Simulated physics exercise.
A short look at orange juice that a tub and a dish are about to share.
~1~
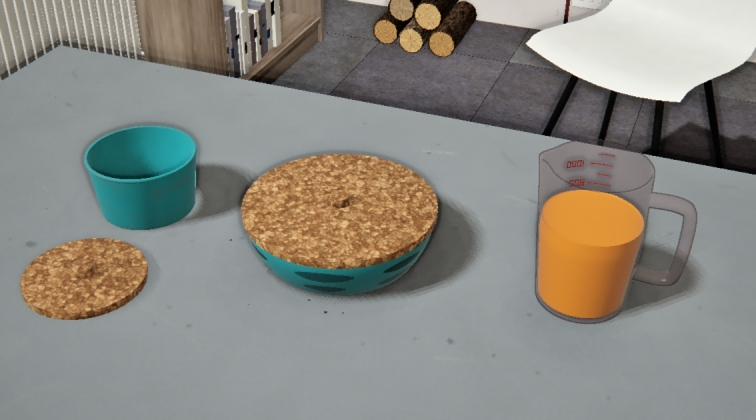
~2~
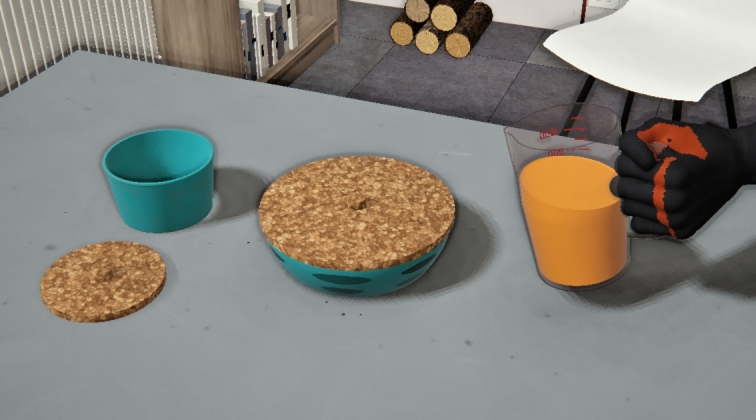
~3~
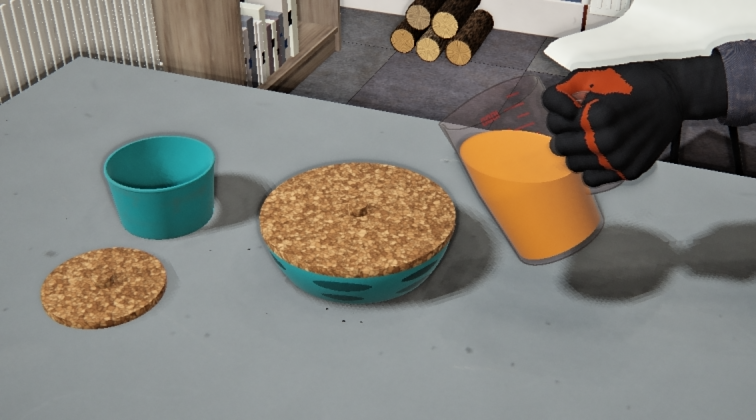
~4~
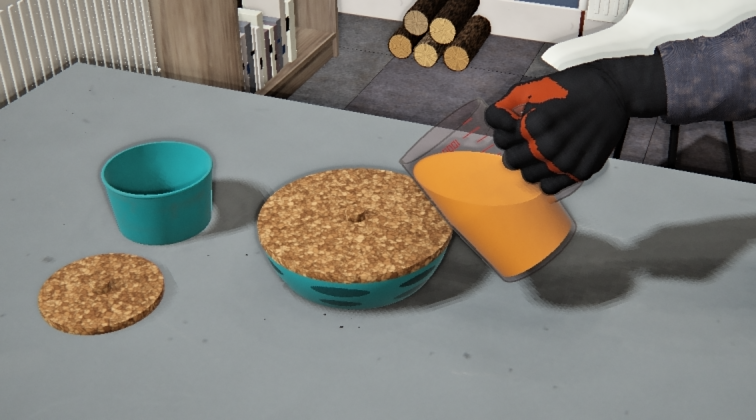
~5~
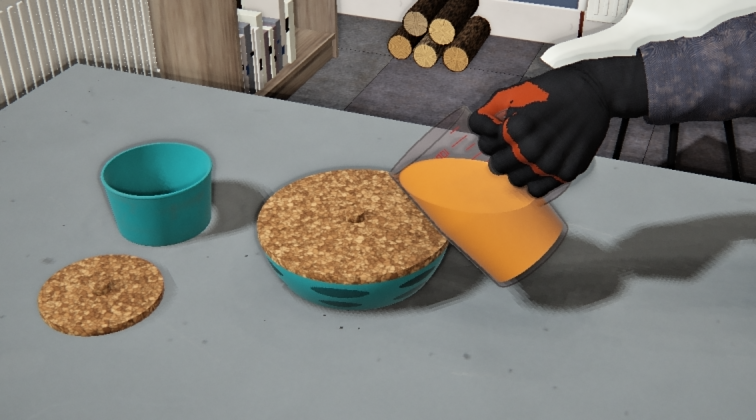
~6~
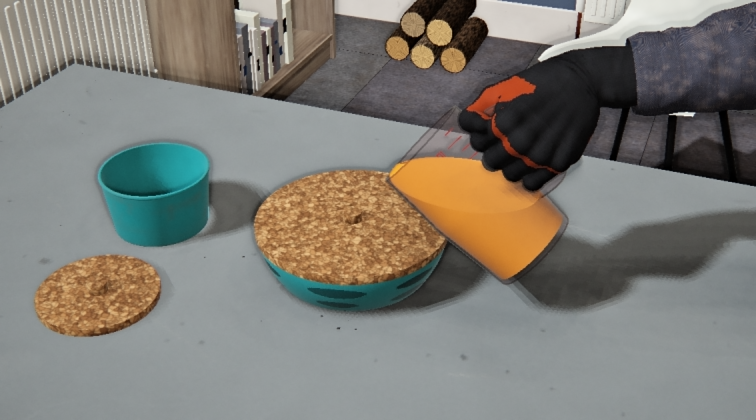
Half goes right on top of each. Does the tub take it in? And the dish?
The tub is going to gather it; the dish is going to let it slide off the outside.
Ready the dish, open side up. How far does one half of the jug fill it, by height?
It comes up to roughly 30 per cent of the height.
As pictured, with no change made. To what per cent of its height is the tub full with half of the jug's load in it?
I'd put it at some 50 per cent.
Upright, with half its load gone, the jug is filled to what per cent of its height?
Estimate: Around 30 per cent of the height.
A moment on, it hits the lid of the dish and runs off.
Further on, the orange juice goes into the tub.
When it is over, the dish is empty, in a puddle; the tub has its share inside.
